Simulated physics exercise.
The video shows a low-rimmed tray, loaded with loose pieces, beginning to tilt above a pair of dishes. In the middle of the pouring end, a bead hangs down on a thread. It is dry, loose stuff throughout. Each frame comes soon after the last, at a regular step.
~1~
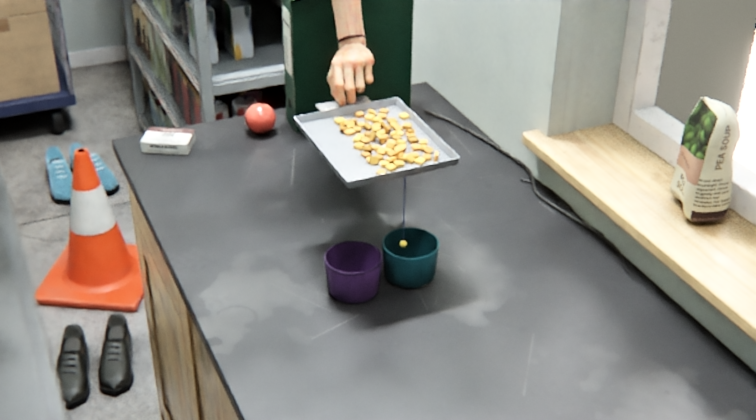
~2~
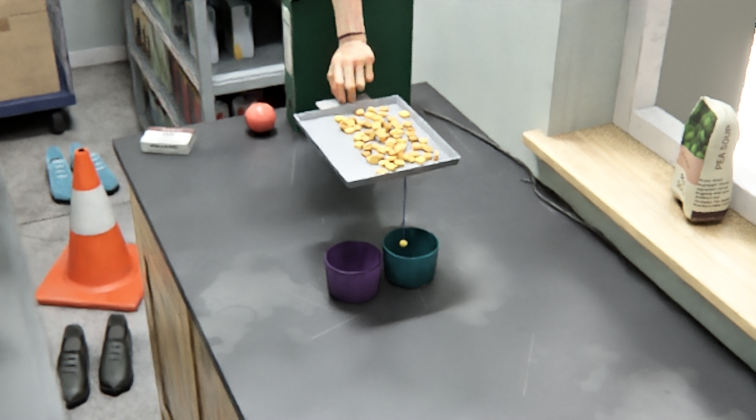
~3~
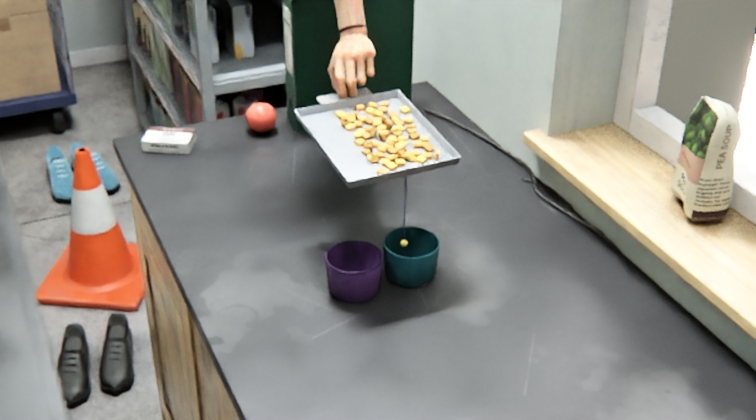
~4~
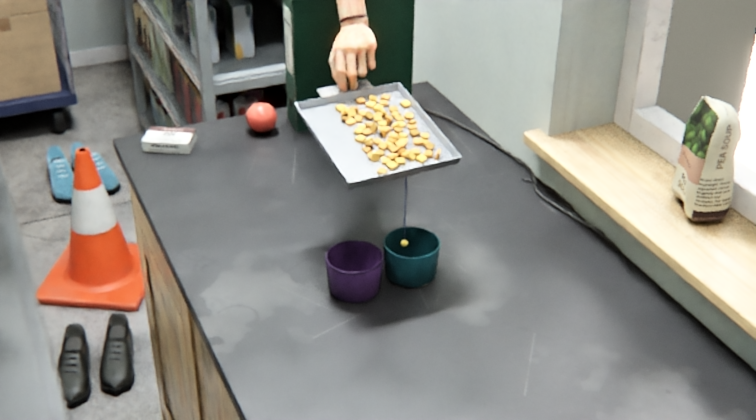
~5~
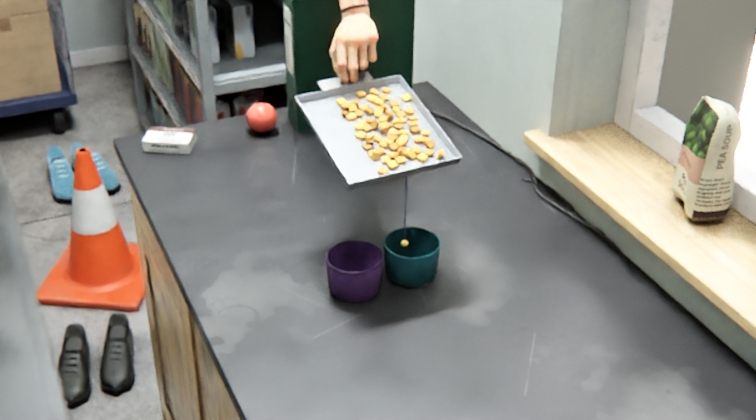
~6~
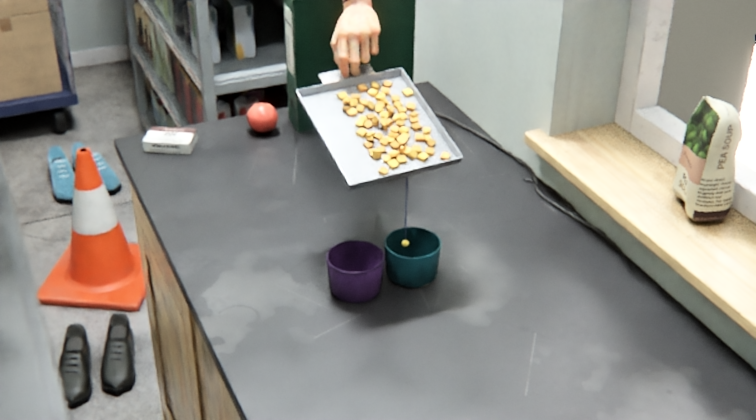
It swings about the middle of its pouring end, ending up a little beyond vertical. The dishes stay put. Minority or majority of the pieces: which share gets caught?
Minority.
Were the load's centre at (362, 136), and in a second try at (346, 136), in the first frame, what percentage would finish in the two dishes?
Around 10 then around 10 per cent.
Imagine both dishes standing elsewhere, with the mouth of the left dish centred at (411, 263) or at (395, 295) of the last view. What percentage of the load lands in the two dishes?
Respectively 40 % and 20 %.
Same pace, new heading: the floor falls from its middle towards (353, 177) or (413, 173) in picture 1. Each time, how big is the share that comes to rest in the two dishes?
Lab note: Case 1 near 80 %, case 2 near 0 %.
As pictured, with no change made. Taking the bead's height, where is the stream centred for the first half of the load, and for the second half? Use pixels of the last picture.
First close to (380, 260), next close to (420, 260).
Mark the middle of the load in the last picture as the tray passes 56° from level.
Its middle sits at about pixel (402, 152).
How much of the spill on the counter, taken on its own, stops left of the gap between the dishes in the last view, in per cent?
20 per cent or thereabouts.
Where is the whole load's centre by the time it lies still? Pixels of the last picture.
About (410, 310).
Soon after the last picture, tray tipped steeply; all on the tray.
A little later, tray tipped right over; most on the tray; a small part outside both; a stray few in the air.
Later still, tray tipped past a quarter turn; a small part in the left dish; nearly all outside both.
At rest, tray tipped past a quarter turn; a small part in the left dish; none in the right dish; nearly all outside both.
